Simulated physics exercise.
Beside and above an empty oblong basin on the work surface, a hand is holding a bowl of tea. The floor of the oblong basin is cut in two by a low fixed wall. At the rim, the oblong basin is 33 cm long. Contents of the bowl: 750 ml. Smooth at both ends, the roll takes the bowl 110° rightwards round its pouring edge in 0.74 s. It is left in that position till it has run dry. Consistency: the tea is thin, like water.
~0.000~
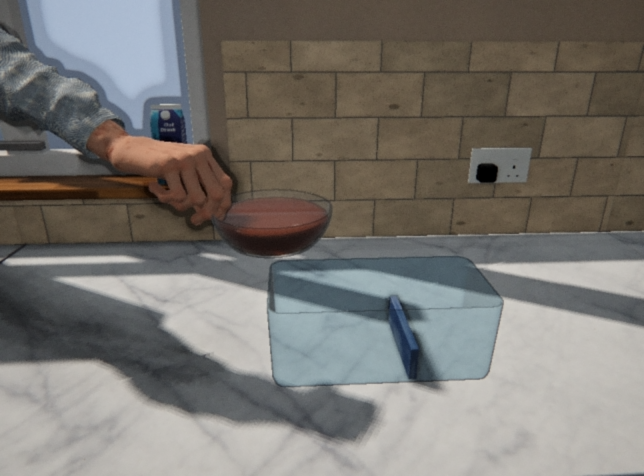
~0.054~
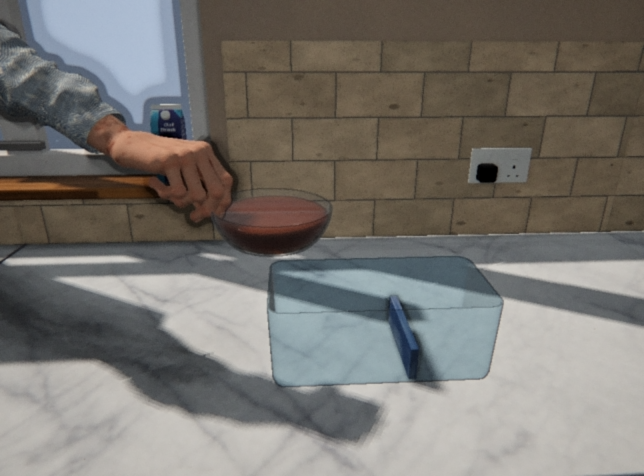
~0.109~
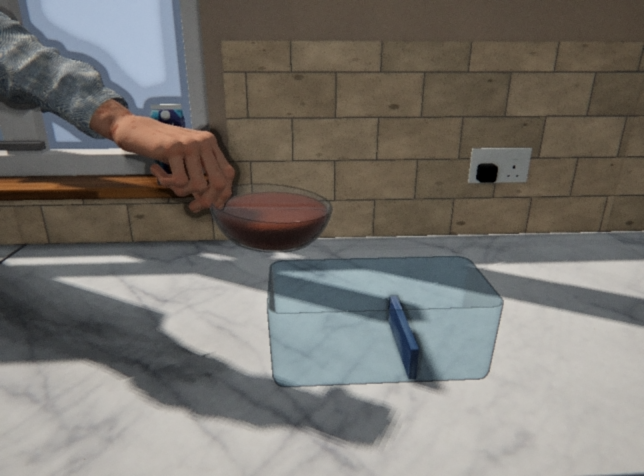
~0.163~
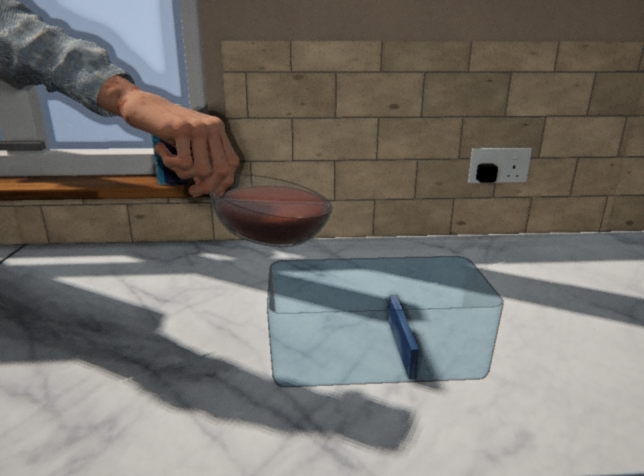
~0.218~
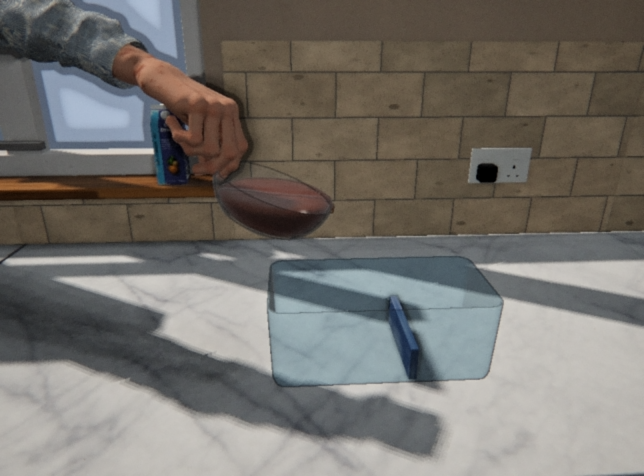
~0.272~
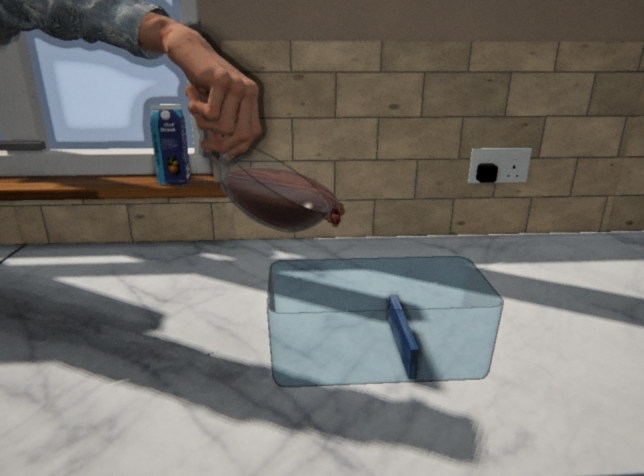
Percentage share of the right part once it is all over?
52 per cent.
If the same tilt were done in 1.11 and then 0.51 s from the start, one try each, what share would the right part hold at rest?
Respectively 50 and 50 %.
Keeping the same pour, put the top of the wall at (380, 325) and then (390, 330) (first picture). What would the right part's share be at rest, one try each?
First 80, then 60 per cent.
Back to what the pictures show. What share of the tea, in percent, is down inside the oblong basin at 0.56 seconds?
Fraction in basin: Approx. 30%.
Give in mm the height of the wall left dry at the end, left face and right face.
I'd say some 44 mm on the left and some 32 mm on the right.
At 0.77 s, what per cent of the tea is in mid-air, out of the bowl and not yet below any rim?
Near 10 in a hundred.
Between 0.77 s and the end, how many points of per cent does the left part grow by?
Around 16 per cent.
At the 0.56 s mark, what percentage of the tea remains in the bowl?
I'd estimate some 9 % remains.
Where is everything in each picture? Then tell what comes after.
In the first frame, it leans 0°; its right rim is at (331, 207); the tea meets the walls at (216, 214) and (328, 212); the oblong basin's rim runs from (269, 286) to (485, 280); the wall's top is at (403, 321).
In the second frame, it leans 1°; its right rim is at (331, 207); the tea meets the walls at (215, 212) and (328, 210).
In the third frame, it leans 6°; its right rim is at (331, 208); the tea meets the walls at (215, 207) and (329, 207).
In the fourth frame, it leans 13°; its right rim is at (331, 208); the tea meets the walls at (216, 199) and (330, 203).
In the fifth frame, it leans 22°; its right rim is at (331, 208); the tea meets the walls at (218, 188) and (329, 202); 3 per cent is over the edge.
In the sixth frame, it leans 33°; its right rim is at (330, 208); the tea meets the walls at (223, 175) and (319, 193); 9 per cent is over the edge.
Then, 0.56 s in, the tilt is 95° and 9 per cent is still to pour, 19 is left of the wall and 12 right of it.
Then, 0.77 s in, the tilt is 110° and 0 per cent is still to pour, 28 is left of the wall and 63 right of it.
Then, 1.00 s in, the tilt is 110° and 0 per cent is still to pour, 42 is left of the wall and 52 right of it.
Then, 1.24 s in, the tilt is 110° and 0 per cent is still to pour, 43 is left of the wall and 52 right of it.
Finally, 43 per cent lies left of the wall, 52 right of it and 4 outside.
